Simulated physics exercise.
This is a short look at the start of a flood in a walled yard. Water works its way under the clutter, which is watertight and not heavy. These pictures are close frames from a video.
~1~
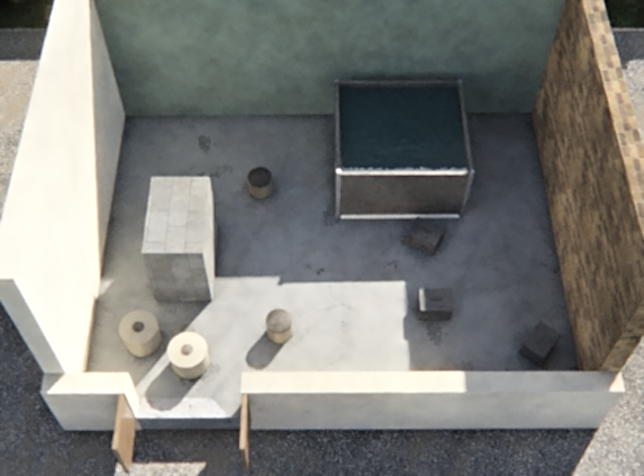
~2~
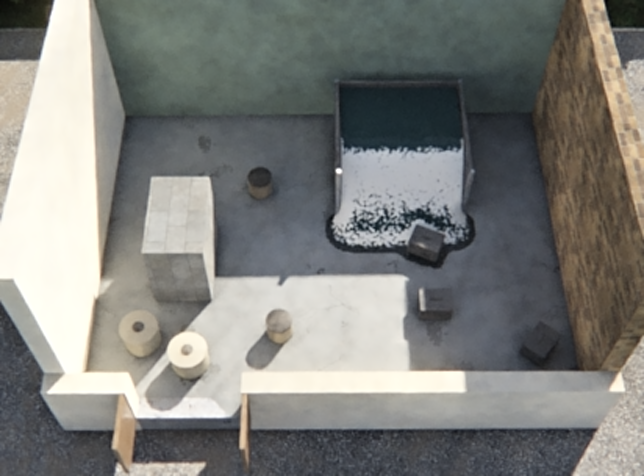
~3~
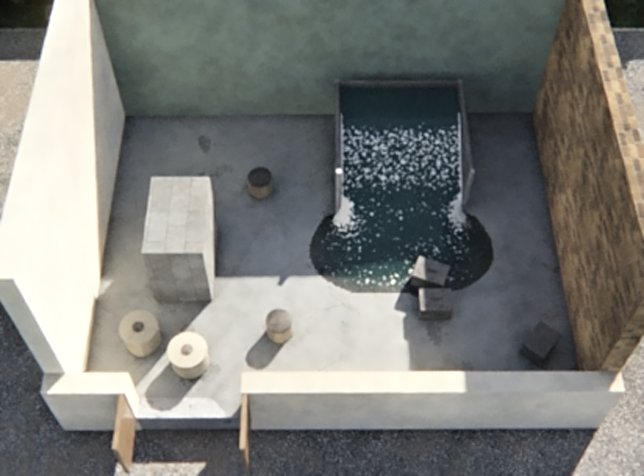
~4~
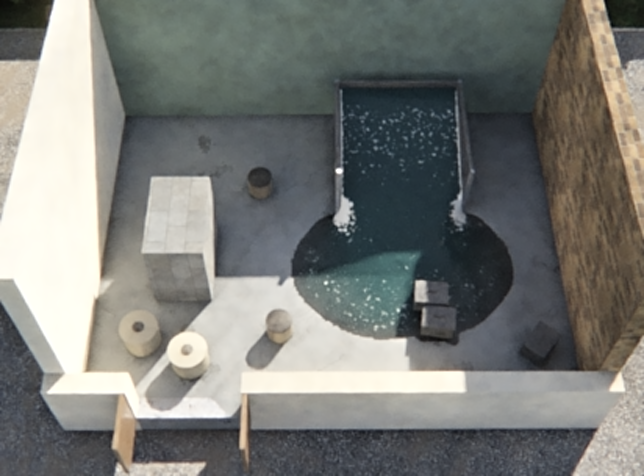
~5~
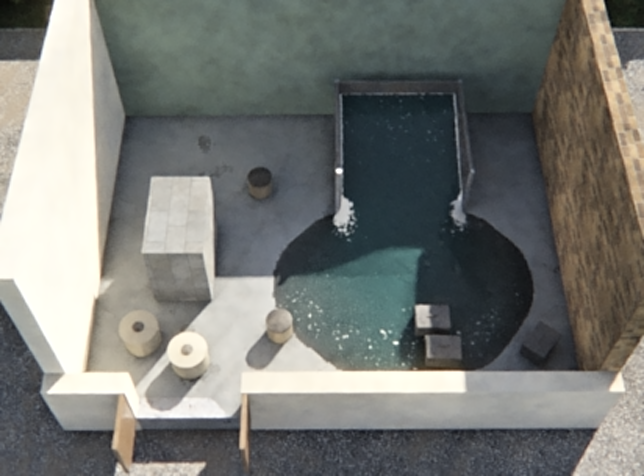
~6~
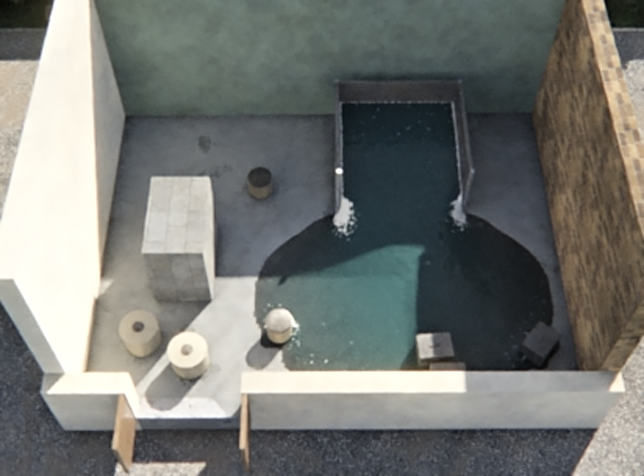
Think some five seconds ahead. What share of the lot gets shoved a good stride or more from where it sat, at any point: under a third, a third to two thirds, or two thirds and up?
Two thirds and up.
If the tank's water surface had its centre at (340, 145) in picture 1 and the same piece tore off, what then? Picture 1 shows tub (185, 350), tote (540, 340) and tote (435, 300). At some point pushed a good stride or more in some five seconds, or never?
Result per object - went far, went far, went far.
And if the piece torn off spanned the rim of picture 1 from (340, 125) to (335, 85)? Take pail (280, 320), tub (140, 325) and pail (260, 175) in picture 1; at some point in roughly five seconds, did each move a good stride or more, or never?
Lab note - in sequence: Never that far; made it that far; made it that far.
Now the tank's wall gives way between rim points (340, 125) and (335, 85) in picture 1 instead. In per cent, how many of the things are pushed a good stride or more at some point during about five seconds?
I'd guess close to 40 percent.
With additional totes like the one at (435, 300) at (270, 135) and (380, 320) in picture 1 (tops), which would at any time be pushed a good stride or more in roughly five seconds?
Going one by one, I'd say not displaced that far for the first and gets shoved clear for the second.
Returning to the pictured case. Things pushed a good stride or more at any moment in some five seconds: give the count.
My count comes to 6.
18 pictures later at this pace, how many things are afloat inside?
My count is 6.
A moment on, 2 of 7 are well off their spots; 3 afloat.
Next, 5 of 7 are well off their spots; 5 afloat.
Later, 6 of 7 are well off their spots; 6 afloat.
In the end, 6 of 7 are well off their spots, and 6 have been at some point; 6 afloat.
